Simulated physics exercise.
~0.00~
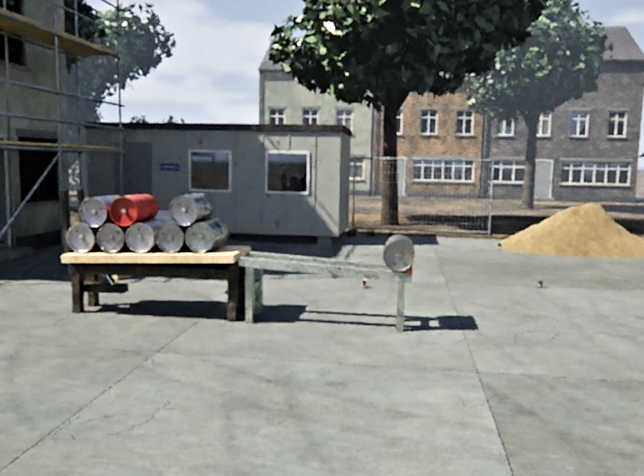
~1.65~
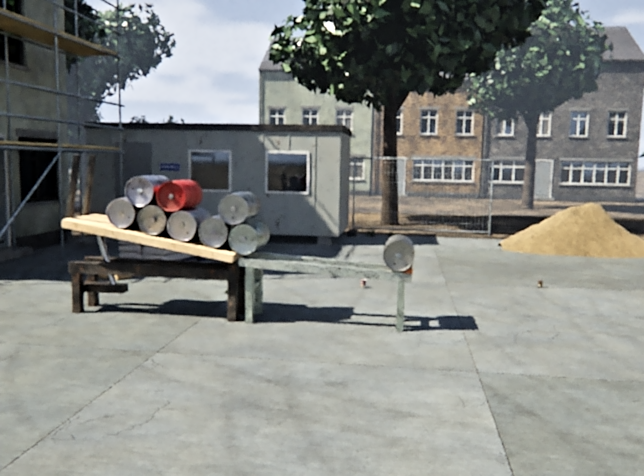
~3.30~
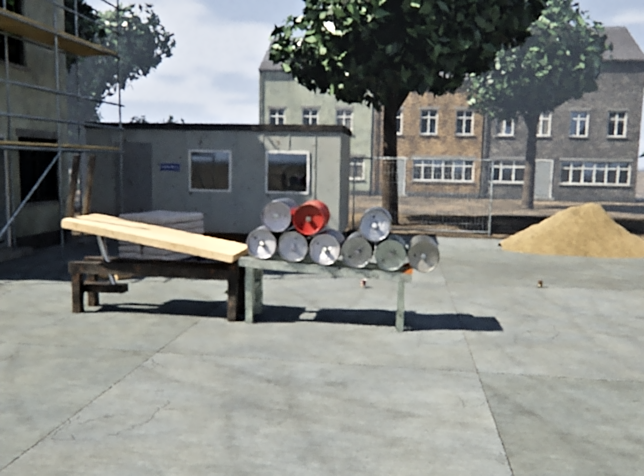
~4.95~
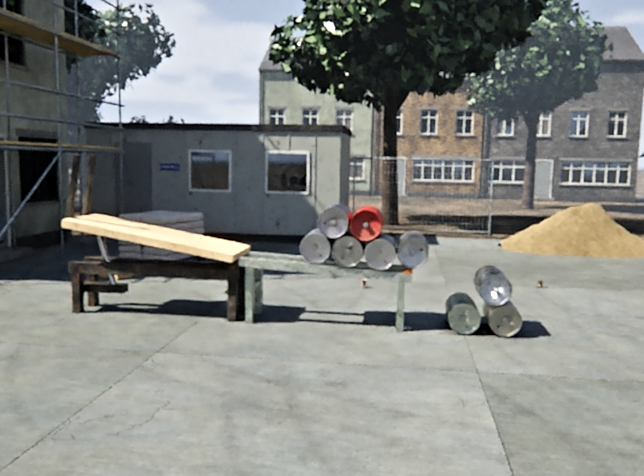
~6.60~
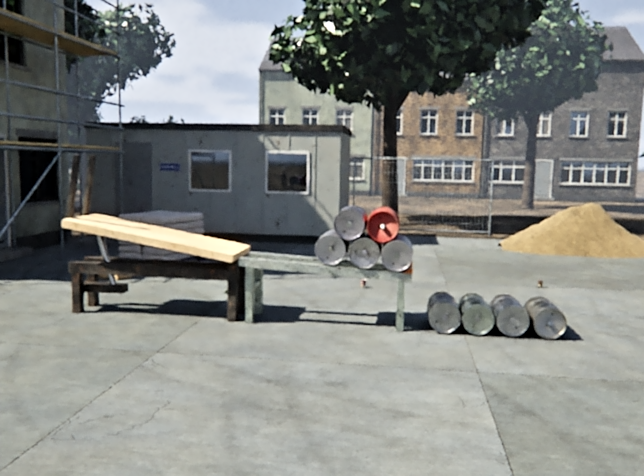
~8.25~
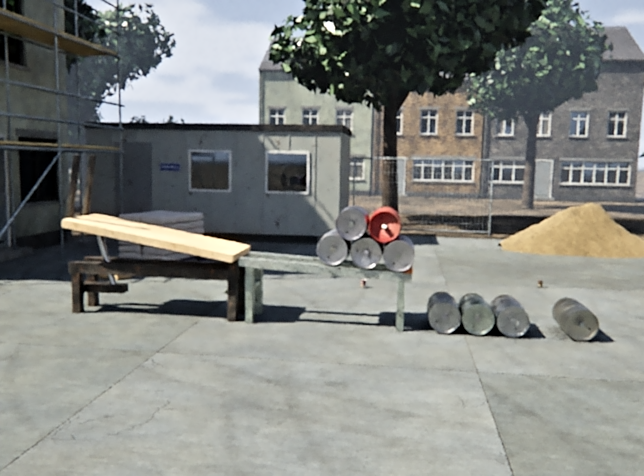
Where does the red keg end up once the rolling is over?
It comes to rest on the rack, sitting on top of other kegs near the far end.
